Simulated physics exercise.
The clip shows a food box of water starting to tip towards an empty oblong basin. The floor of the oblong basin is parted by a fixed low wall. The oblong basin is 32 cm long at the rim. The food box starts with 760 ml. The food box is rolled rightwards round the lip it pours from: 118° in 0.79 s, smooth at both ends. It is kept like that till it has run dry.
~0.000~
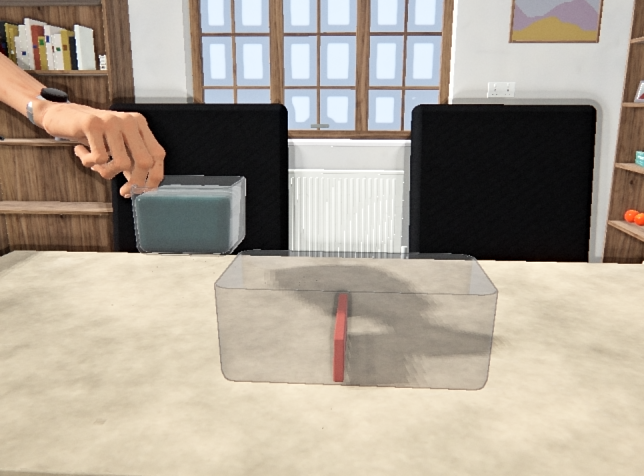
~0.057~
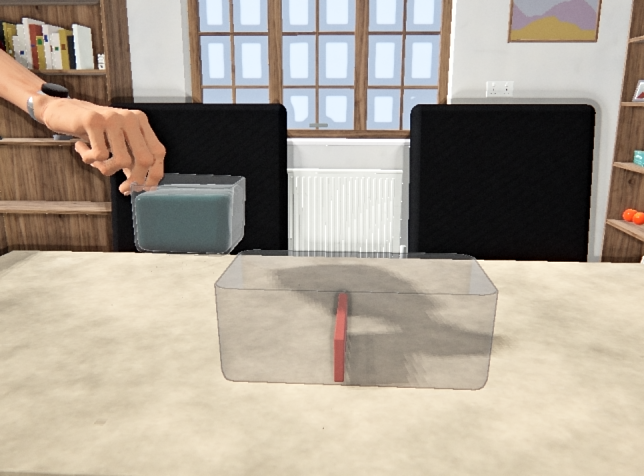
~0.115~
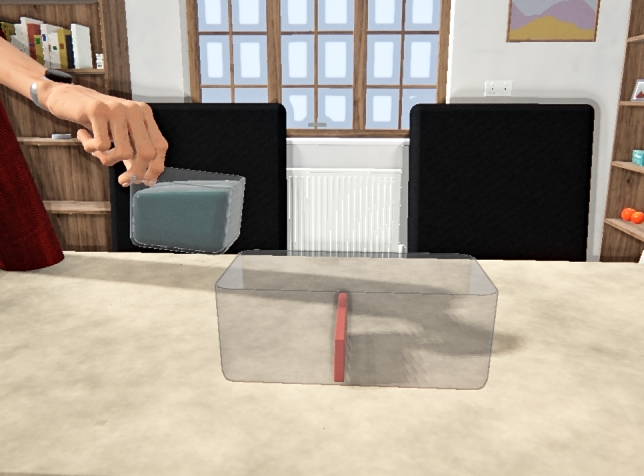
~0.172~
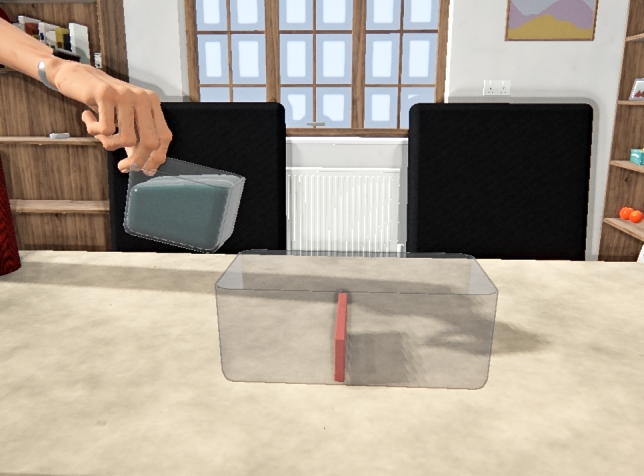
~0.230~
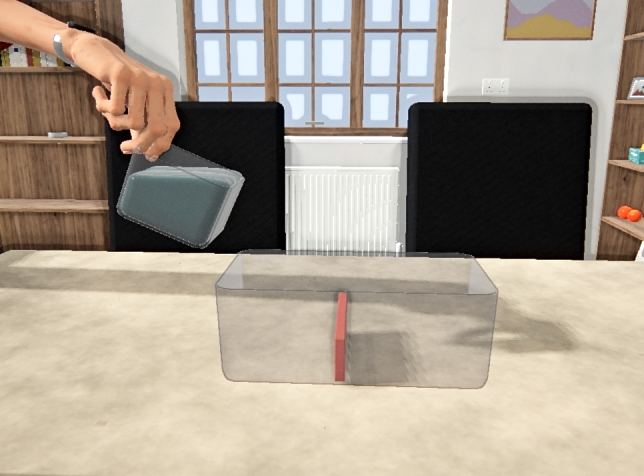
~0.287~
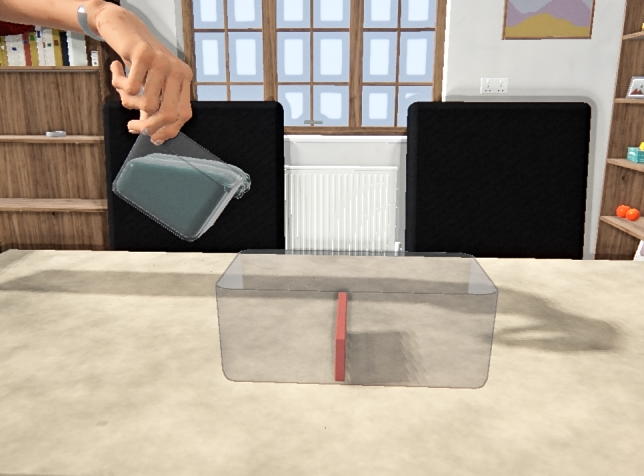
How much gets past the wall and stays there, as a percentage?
About 20 per cent.
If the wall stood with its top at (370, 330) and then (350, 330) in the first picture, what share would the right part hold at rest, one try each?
First 15, then 25 per cent.
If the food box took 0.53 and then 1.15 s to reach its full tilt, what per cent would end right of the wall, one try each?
In turn about 20 and 10 per cent.
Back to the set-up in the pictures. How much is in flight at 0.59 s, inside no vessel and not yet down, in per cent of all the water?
About 48 per cent.
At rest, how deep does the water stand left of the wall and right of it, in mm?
Left about 28 mm, right about 6 mm.
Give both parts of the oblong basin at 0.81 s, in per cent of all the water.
Some 70 per cent left and 20 right.
By 0.59 s the tilt is 100° and 32 per cent is still to pour, 21 is left of the wall and 0 right of it.
By 0.81 s the tilt is 118° and 1 per cent is still to pour, 69 is left of the wall and 21 right of it.
By 1.04 s the tilt is 118° and 0 per cent is still to pour, 78 is left of the wall and 20 right of it.
By 1.29 s the tilt is 118° and 0 per cent is still to pour, 78 is left of the wall and 20 right of it.
At rest 78 per cent lies left of the wall, 20 right of it and 1 outside.
